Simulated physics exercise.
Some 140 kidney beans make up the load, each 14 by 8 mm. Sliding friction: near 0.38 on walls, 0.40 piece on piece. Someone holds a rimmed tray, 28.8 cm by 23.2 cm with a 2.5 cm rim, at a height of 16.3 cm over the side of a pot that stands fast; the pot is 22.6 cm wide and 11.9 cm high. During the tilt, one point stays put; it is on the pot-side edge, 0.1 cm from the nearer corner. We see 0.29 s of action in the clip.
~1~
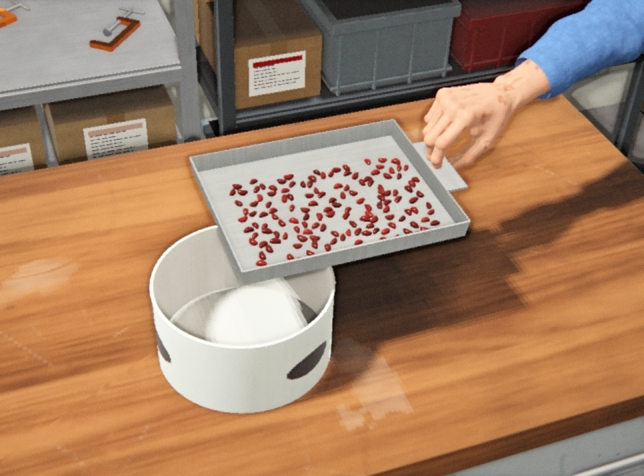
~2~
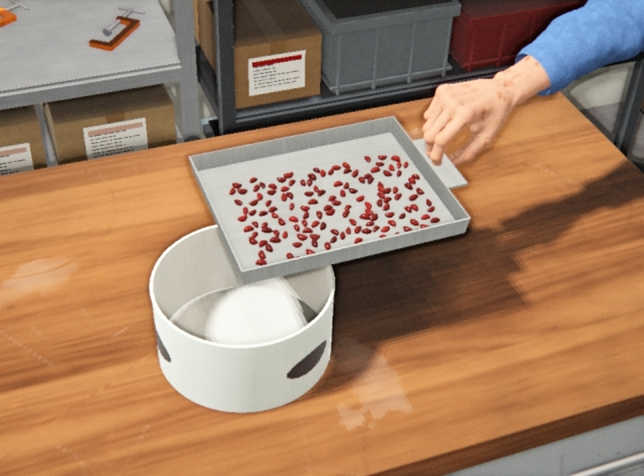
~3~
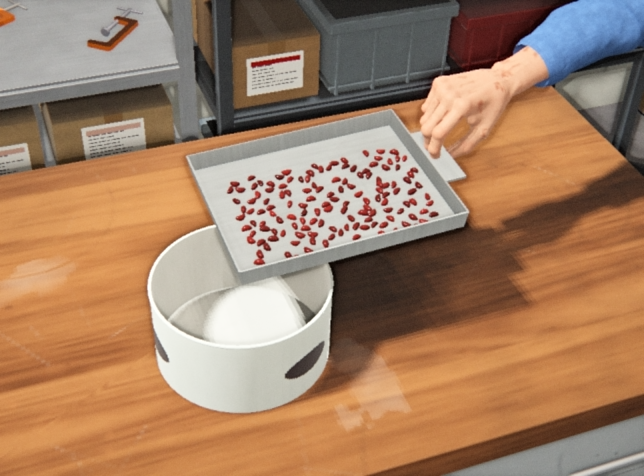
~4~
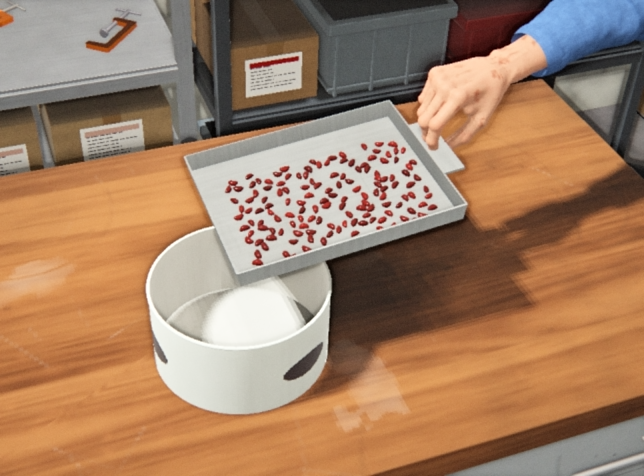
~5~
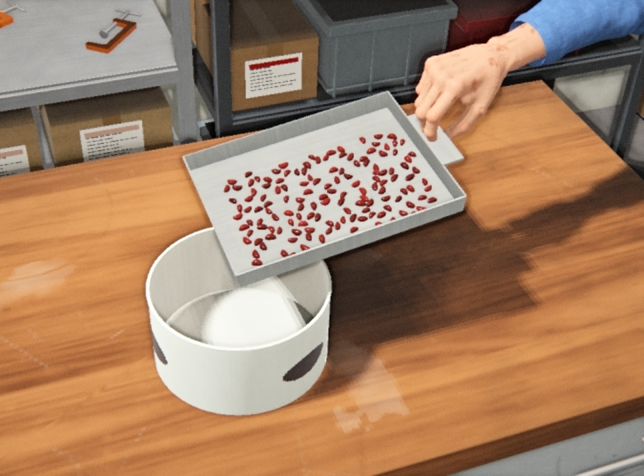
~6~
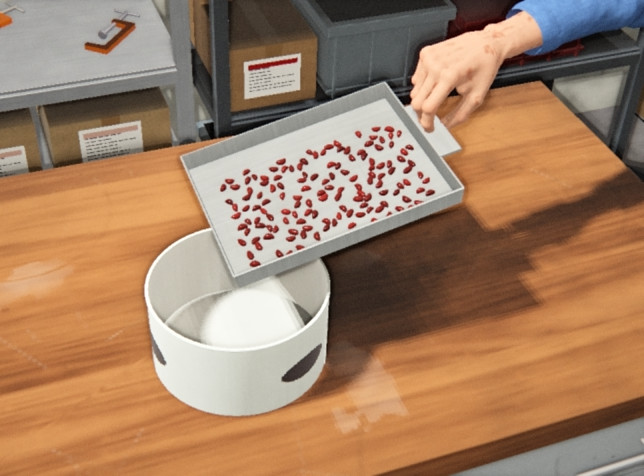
Above a white pot on a wooden table, a hand slowly tilts a tray of red beans.
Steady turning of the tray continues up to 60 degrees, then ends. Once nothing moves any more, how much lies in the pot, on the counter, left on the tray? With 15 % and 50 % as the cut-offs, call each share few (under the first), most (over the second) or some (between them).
My estimate: Pot: Few, counter: Few, tray: Most.
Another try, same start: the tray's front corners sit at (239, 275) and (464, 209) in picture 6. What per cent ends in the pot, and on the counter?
Split: Pot = 0, counter = 0.
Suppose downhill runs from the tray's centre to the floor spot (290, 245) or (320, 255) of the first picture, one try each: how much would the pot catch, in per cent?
I'd put it at about 5 per cent for the first tilt and about 0 per cent for the second.
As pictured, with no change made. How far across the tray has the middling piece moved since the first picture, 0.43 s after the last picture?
Around 8 centimetres.
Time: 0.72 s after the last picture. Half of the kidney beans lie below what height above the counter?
I'd put it near 20 cm.
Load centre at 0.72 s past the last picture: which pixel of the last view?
Somewhere about (222, 229) in the last view.
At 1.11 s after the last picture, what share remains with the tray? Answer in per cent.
Something like 95 percent, roughly.
Then, 0.43 s after the last picture, tilt 35 degrees; the tray holds 100 %, the pot 0 %.
Then, 0.72 s after the last picture, tilt 51 degrees; the tray holds 100 %, the pot 0 %.
Then, 1.11 s after the last picture, tilt 60 degrees; the tray holds 95 %, the pot 5 %.
In the end, pot 5 %, counter 0 %, tray 95 %.
